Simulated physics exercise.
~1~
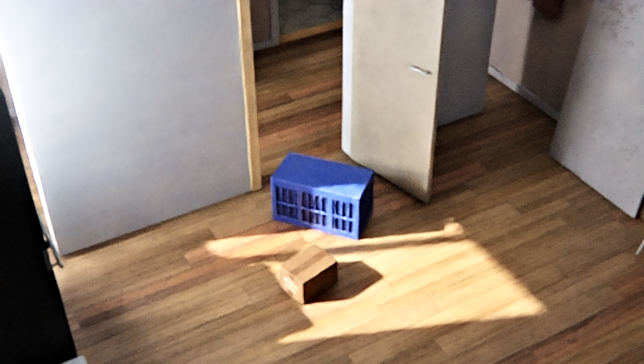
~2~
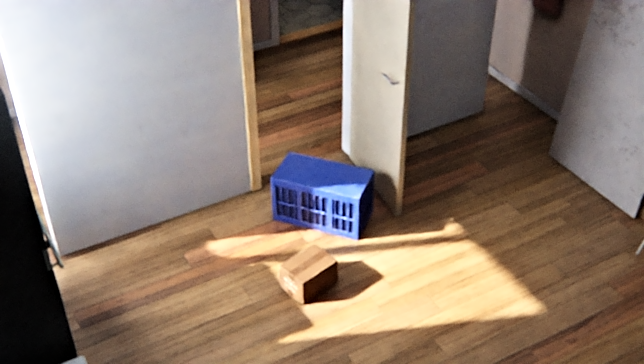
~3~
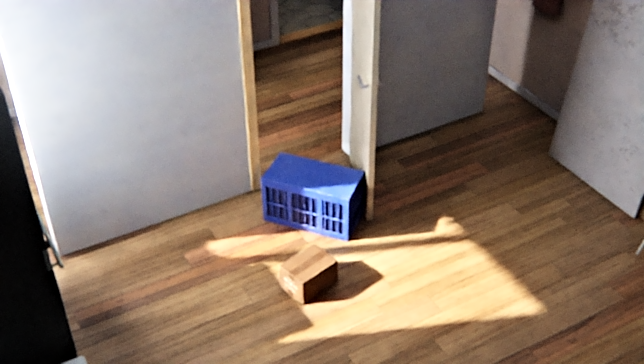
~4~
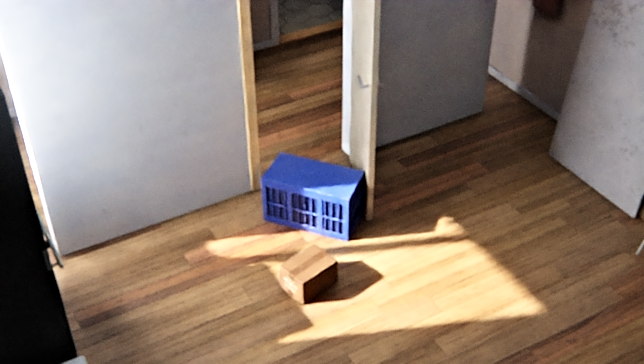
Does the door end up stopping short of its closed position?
Yes, it stops short. The blue chest shifts only a little and blocks the door, which is left standing well open.
